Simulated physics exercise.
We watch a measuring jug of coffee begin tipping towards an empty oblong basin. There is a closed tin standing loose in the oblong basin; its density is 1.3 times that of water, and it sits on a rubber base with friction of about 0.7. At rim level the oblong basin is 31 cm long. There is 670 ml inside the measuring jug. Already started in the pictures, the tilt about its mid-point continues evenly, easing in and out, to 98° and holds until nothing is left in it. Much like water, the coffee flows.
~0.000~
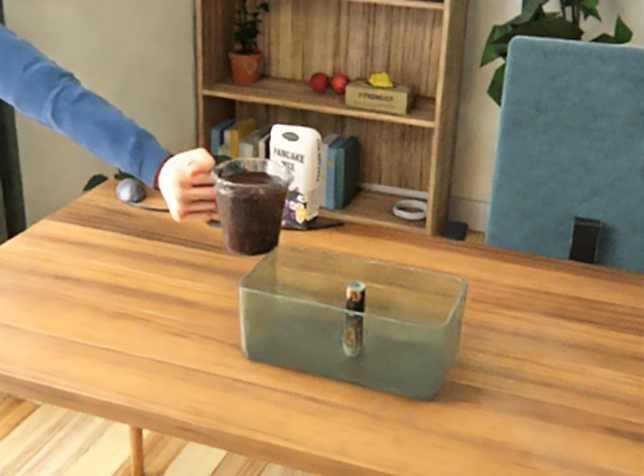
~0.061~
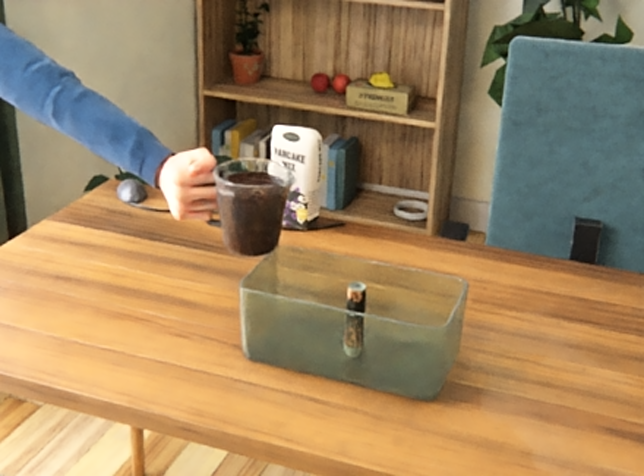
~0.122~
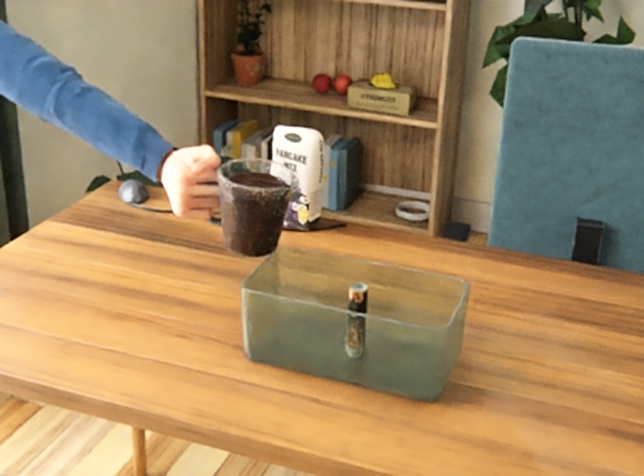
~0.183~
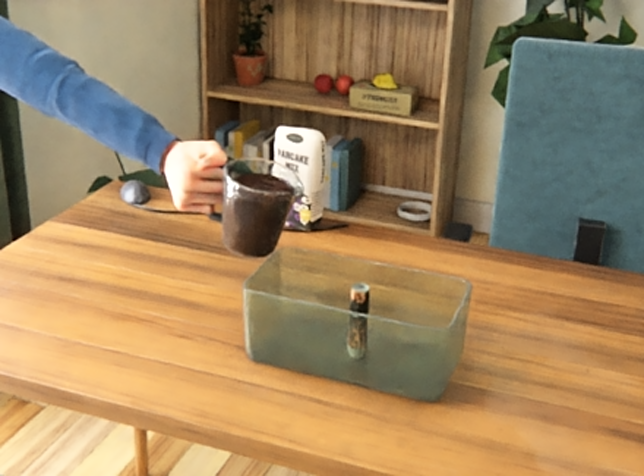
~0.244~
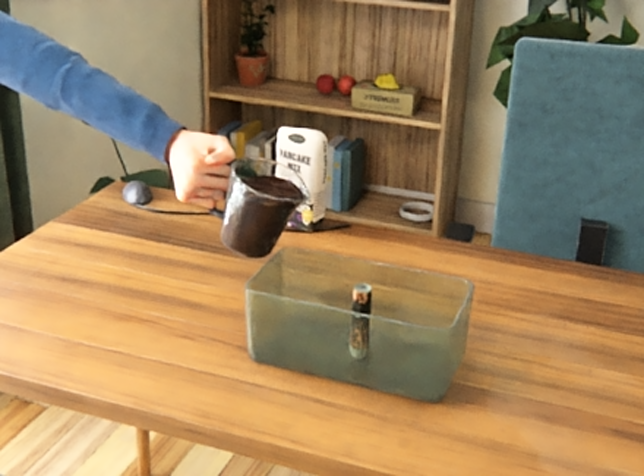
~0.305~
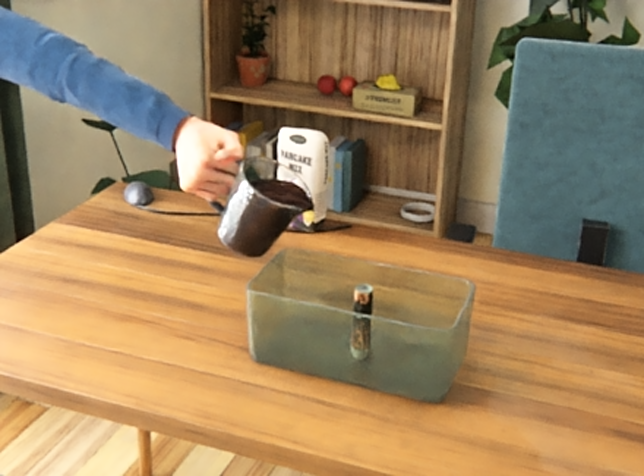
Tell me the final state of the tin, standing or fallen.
Watch, it's going to keep its feet.
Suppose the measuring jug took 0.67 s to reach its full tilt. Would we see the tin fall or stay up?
Then it remains upright.
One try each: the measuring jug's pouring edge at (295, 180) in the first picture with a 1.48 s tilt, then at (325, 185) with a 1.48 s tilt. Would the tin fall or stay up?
First it stays on its base; then it tips over.
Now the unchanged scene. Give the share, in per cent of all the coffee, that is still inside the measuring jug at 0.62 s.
About 62 per cent.
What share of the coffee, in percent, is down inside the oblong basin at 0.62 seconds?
Roughly 22 percent of it.
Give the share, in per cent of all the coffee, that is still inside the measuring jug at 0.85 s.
About 18 per cent.
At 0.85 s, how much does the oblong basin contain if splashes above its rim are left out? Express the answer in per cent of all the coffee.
I reckon close to 74 per cent.
After 0.62 s the tilt is 81° and 61 per cent is still to pour; the tin stands where it began.
After 0.85 s the tilt is 98° and 17 per cent is still to pour; the tin stands where it began.
After 1.09 s the tilt is 98° and 2 per cent is still to pour; the tin stands where it began.
After 1.35 s the tilt is 98° and 0 per cent is still to pour; the tin stands where it began.
In the end the tin stands where it began.
